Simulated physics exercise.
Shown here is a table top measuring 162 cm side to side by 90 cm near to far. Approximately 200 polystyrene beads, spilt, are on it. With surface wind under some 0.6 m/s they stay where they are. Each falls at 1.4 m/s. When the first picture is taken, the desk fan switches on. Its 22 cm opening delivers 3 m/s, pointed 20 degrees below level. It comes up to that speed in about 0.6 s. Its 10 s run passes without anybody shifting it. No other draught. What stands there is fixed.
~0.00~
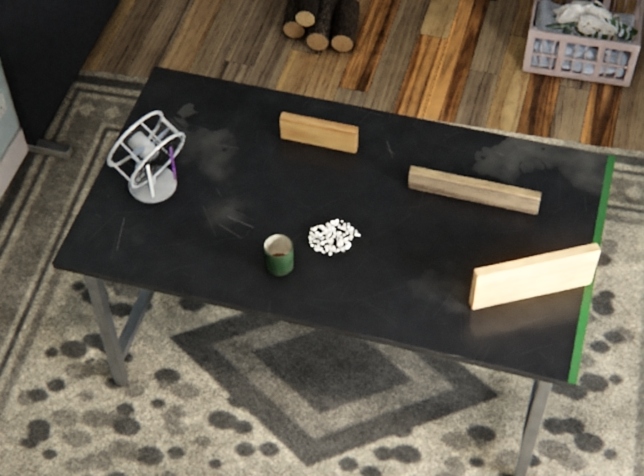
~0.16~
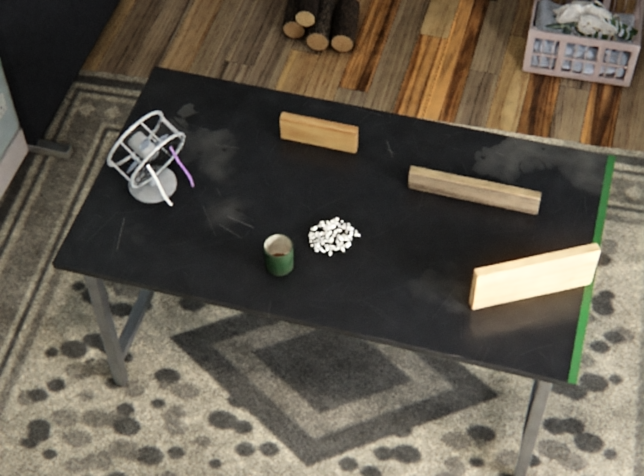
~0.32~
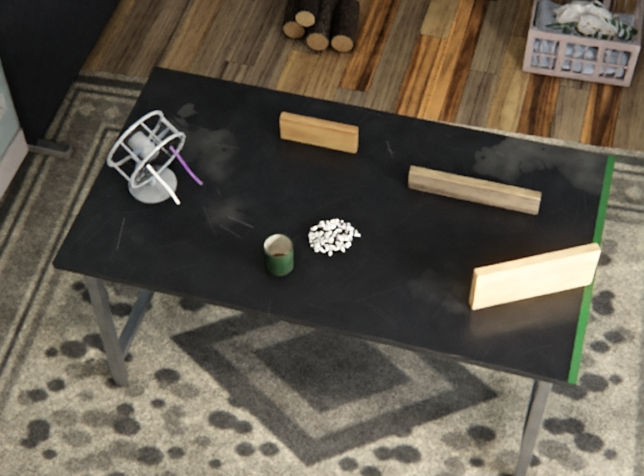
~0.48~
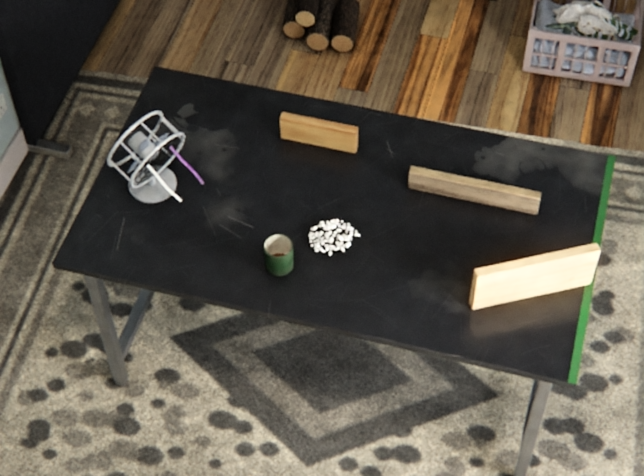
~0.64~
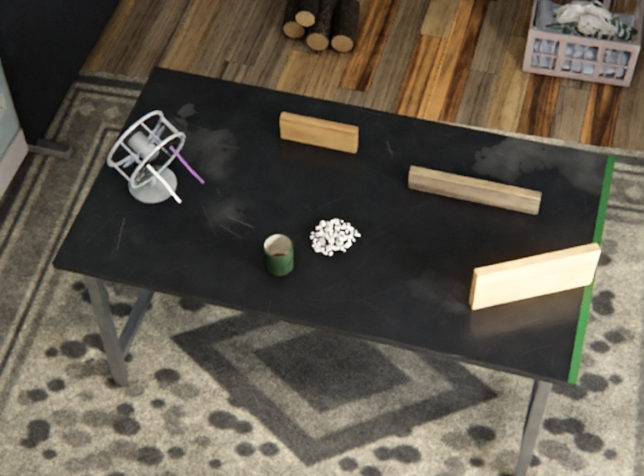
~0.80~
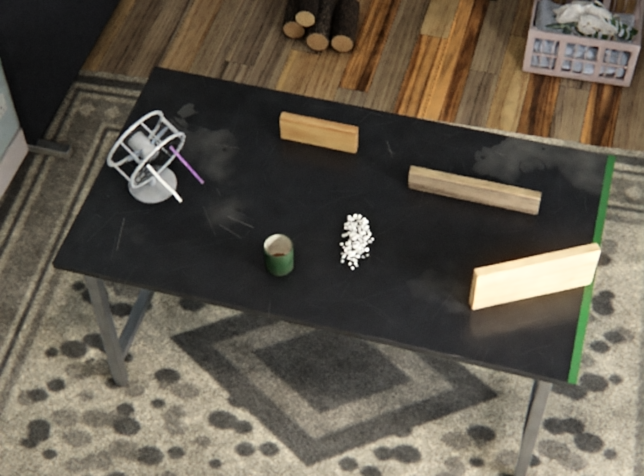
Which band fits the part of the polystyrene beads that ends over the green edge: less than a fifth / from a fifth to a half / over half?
The fraction is larger than a half.
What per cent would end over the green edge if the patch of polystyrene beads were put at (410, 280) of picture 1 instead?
In that setup it'd be around 50 in a hundred.
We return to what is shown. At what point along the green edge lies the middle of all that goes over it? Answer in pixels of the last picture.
I'd point to somewhere near (602, 237).
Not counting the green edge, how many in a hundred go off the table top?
Close to 5 % of them.
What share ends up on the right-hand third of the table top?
Some 0 per cent.
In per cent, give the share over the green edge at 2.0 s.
I'd put it at some 90 %.
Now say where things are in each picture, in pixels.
In the first frame, the middle of the polystyrene beads is near (333, 237), none has stirred yet and the mouth of the desk fan is at (146, 150).
In the second frame, the middle of the polystyrene beads is near (333, 236), none has stirred yet and the green edge is centred on (598, 262).
In the third frame, the middle of the polystyrene beads is near (333, 236), none has stirred yet, the top of a mug is at (278, 245) and the top of a board is at (319, 122).
In the fourth frame, the middle of the polystyrene beads is near (333, 236) and none has stirred yet.
In the fifth frame, the middle of the polystyrene beads is near (334, 236) and about 1 % have left their places.
In the sixth frame, the middle of the polystyrene beads is near (357, 238), the farthest in sight from the desk fan is at (368, 256) and about 95 % have left their places.
After 2.0 s, 92 % are over the green edge; 76 % have settled or left.
After 3.2 s, 93 % are over the green edge; 100 % have settled or left.
After 5.5 s, 93 % are over the green edge; 100 % have settled or left.
After 10.0 s, at the end, 93 % are over the green edge.
